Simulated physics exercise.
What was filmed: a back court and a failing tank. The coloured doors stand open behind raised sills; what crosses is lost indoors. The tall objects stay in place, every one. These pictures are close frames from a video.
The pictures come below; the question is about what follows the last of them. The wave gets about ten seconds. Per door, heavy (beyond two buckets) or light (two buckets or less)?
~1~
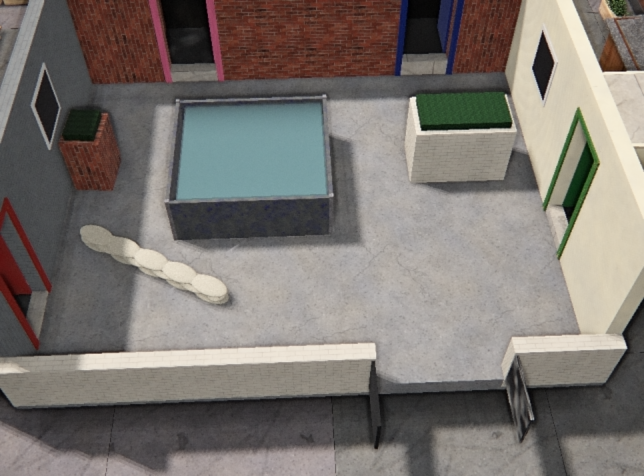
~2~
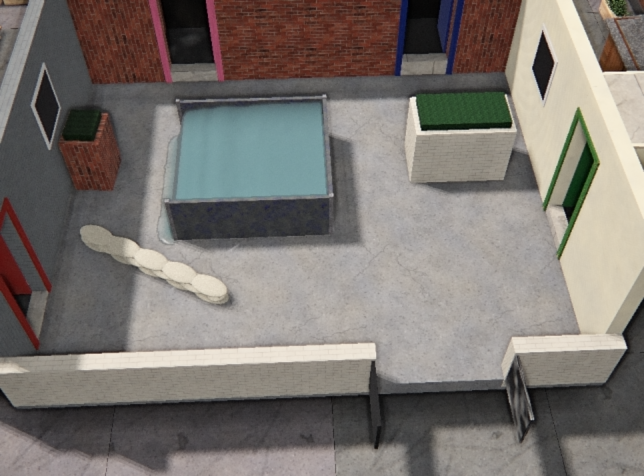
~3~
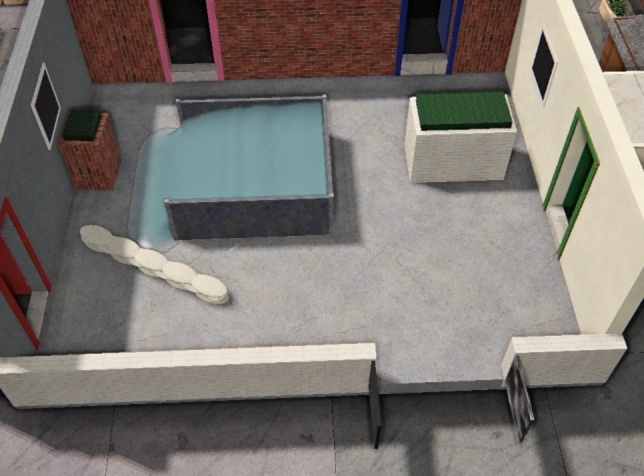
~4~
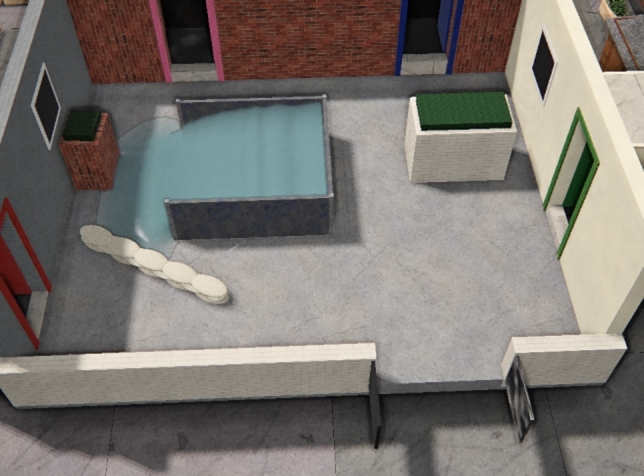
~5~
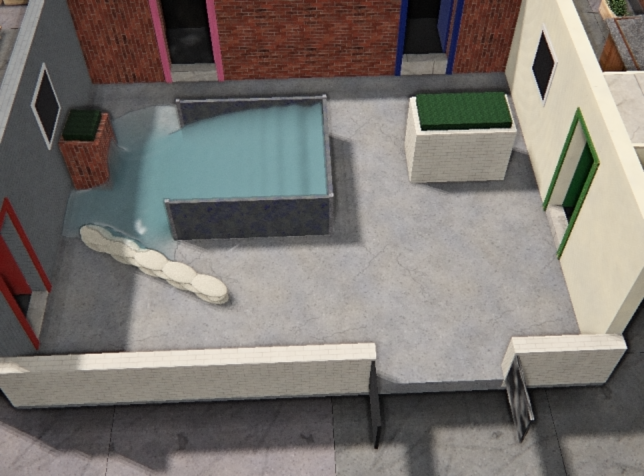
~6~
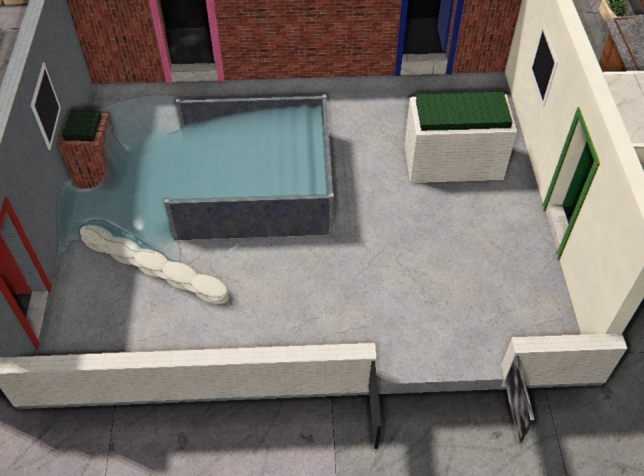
Green door - light; pink door - light; blue door - light; red door - heavy.
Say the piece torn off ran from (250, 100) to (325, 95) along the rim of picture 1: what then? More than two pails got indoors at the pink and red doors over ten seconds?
Verdict - pink door is safe, red door is safe.
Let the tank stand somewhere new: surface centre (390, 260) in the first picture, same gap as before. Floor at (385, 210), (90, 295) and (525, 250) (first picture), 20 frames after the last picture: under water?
The first spot ends up left untouched, the second sodden and the third left untouched.
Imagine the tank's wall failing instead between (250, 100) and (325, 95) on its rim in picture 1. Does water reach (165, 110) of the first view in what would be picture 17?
At that place: Wet.
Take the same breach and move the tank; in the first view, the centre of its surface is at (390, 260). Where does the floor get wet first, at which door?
The red-painted one.
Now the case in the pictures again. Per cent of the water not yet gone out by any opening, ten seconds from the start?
It comes to roughly 94 per cent.
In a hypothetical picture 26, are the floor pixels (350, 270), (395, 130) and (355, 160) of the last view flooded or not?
Result, as listed: Wetted / wetted / not wetted.
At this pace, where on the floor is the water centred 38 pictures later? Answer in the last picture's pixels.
Centre of the water: Near (282, 195).
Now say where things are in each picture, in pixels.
The first picture shows still water in the tank at (251, 150).
In the second picture, the front is at a hidden place, out from the gap at (180, 176).
In the third picture, the front is at (161, 132), out from the gap at (181, 177).
In the fourth picture, water pours out at (181, 178) and has run to (146, 124).
In the fifth picture, the front is at (128, 115), out from the gap at (181, 178).
In the sixth picture, the front is at a hidden place, out from the gap at (181, 179).
A moment on, water covers 20 % of the floor; the green door not reached, the pink door not reached, the blue door not reached, the red door wet at the sill, nothing in.
Next, water covers 30 % of the floor; the green door not reached, the pink door wet at the sill, nothing in, the blue door not reached, the red door under two buckets in.
Then, water covers 60 % of the floor; the green door not reached, the pink door wet at the sill, nothing in, the blue door wet at the sill, nothing in, the red door under two buckets in.
Later, water covers 90 % of the floor; the green door wet at the sill, nothing in, the pink door under two buckets in, the blue door wet at the sill, nothing in, the red door over two buckets in.
In the end, water covers 95 % of the floor; the green door wet at the sill, nothing in, the pink door under two buckets in, the blue door wet at the sill, nothing in, the red door over two buckets in.
